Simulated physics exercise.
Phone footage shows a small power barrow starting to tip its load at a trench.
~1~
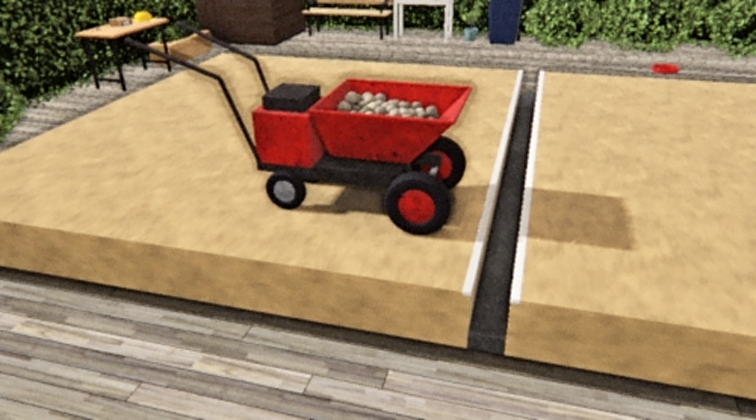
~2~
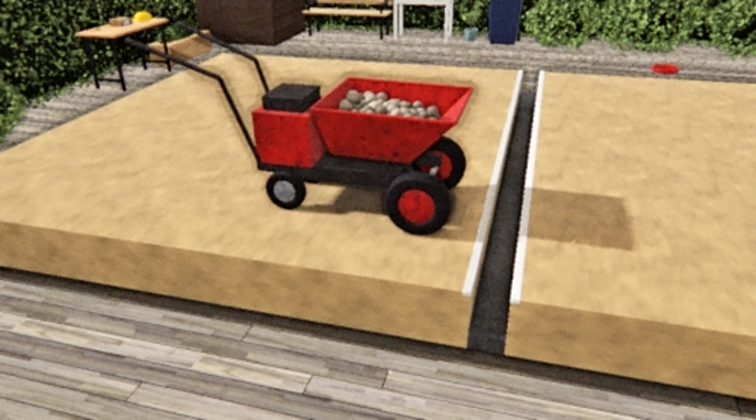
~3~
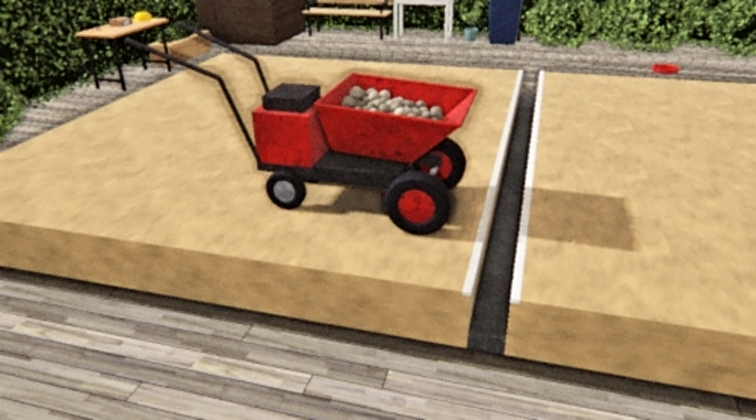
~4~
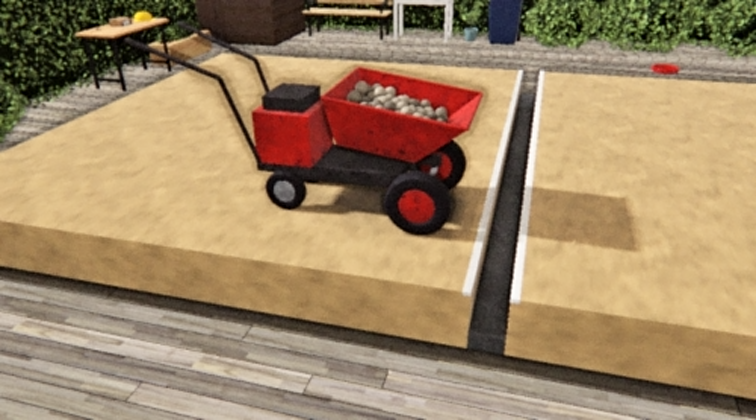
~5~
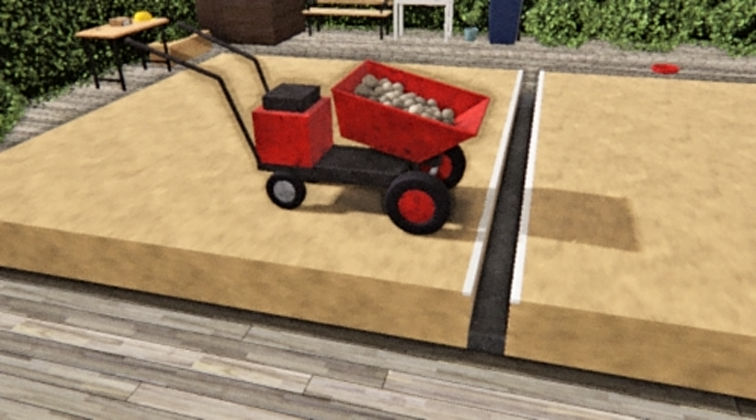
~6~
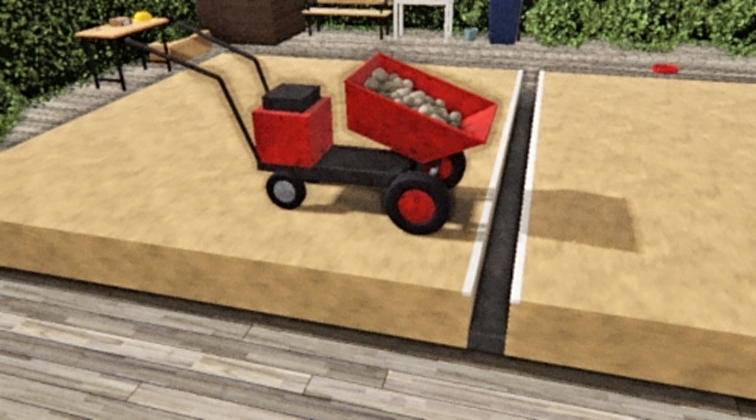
A red power barrow with black handles and a skip of grey, rounded stones stands on a raised sandy surface in a yard, seen from slightly above and the side. To its right a dark, narrow trench edged with white lines crosses the sand, with a table, bench and hedges behind. The skip sits level, then its left end rises and it tilts steadily rightward, while the wheels and camera stay still.
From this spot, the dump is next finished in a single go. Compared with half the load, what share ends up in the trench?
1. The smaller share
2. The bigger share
1, the smaller share.
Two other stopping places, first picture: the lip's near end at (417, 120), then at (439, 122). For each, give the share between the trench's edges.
The shares come out close to 80 and 40 per cent, in that order.
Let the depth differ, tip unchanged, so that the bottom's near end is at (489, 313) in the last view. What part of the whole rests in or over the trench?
0 %.
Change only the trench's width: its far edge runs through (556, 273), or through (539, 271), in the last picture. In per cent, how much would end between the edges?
Roughly 80 per cent, then roughly 50 per cent.
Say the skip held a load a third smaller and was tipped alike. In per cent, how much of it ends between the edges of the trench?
Close to 10 in a hundred.
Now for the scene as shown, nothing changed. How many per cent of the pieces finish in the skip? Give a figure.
Roughly 10 per cent.
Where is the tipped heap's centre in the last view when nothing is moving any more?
Near (566, 219).
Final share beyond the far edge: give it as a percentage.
Share: Near 85 %.
Shortly afterwards, skip tipped steeply; the whole lot in the skip.
Next, skip tipped right over; near two thirds in the skip; only a few in or heaped over the trench; near a third beyond it; only a few falling.
Some moments later, skip tipped right over; a little in the skip; only a few in or heaped over the trench; the bulk beyond it.
In the end, skip tipped right over; a little in the skip; a little in or heaped over the trench; the bulk beyond it.
